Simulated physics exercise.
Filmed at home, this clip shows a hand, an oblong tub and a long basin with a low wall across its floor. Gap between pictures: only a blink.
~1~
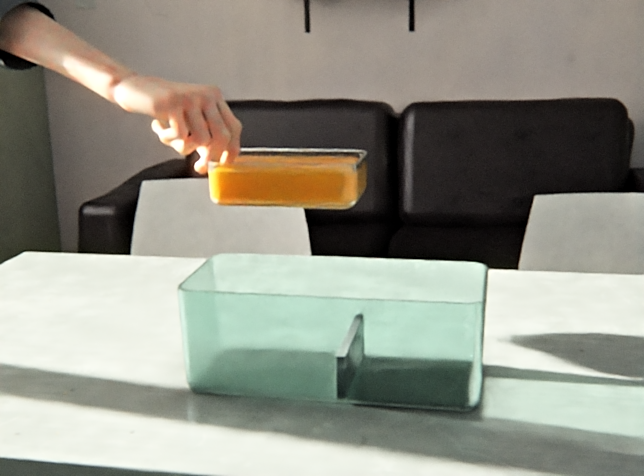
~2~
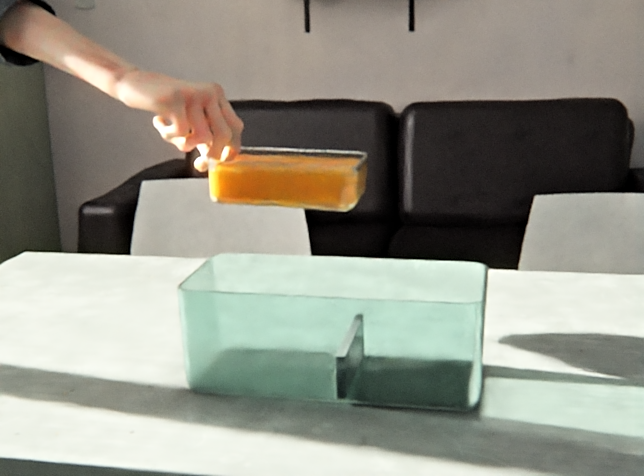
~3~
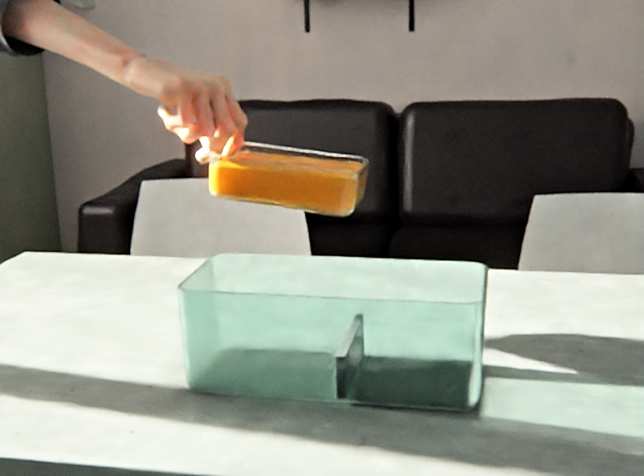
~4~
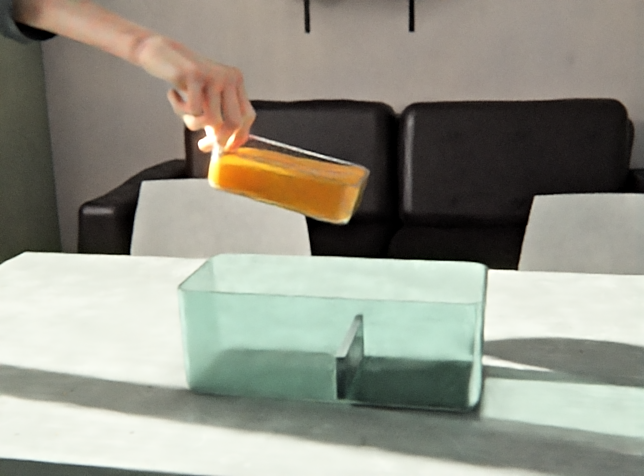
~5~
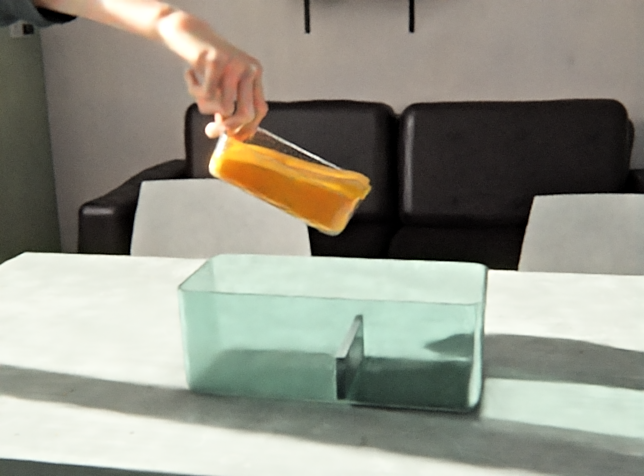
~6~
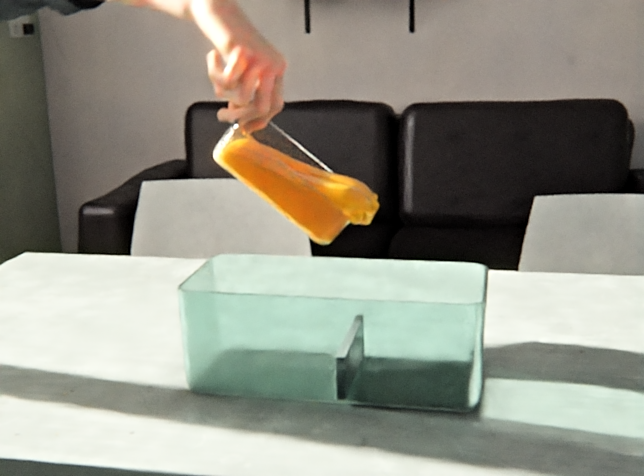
At a white table, a hand tilting an oblong tub of orange liquid rightward above a long, clear greenish basin, liquid bulging over the tub's edge.
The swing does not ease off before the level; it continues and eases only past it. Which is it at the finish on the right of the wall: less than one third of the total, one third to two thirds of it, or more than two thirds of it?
At the finish the right of the wall has more than two thirds of the total.
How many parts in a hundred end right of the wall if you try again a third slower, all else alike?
Near 85 %.
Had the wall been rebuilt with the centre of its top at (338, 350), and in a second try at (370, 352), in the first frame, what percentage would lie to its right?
I'd expect near 70 percent the first time and near 55 percent the next.
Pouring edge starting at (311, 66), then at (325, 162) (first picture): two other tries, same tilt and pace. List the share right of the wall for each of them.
65 % and 65 %.
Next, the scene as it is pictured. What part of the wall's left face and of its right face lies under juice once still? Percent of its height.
The left reads 10 in a hundred and the right 40 in a hundred.
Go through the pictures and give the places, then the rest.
In the first picture, tilt 0°; pouring edge (361, 160); surface from (223, 162) to (360, 164); the long basin's rim runs from (196, 272) to (486, 284); the wall's top is at (351, 335).
In the second picture, tilt 2°; pouring edge (362, 162); surface from (224, 161) to (360, 166).
In the third picture, tilt 7°; pouring edge (363, 169); surface from (224, 157) to (362, 169).
In the fourth picture, tilt 15°; pouring edge (363, 180); surface from (225, 154) to (364, 174).
In the fifth picture, tilt 26°; pouring edge (362, 194); surface from (227, 149) to (345, 177); 5 per cent is over the edge.
In the sixth picture, tilt 39°; pouring edge (357, 209); surface from (228, 144) to (335, 181); 14 per cent is over the edge.
A moment on, the oblong tub is tipped right over and 6 per cent is still to pour, 3 is left of the wall and 86 right of it.
Next, the oblong tub is tipped right over and 0 per cent is still to pour, 12 is left of the wall and 74 right of it.
Then the oblong tub is tipped right over and 0 per cent is still to pour, 16 is left of the wall and 81 right of it.
Later the oblong tub is tipped right over and 0 per cent is still to pour, 17 is left of the wall and 80 right of it.
In the end 17 per cent lies left of the wall, 80 right of it and 3 outside.
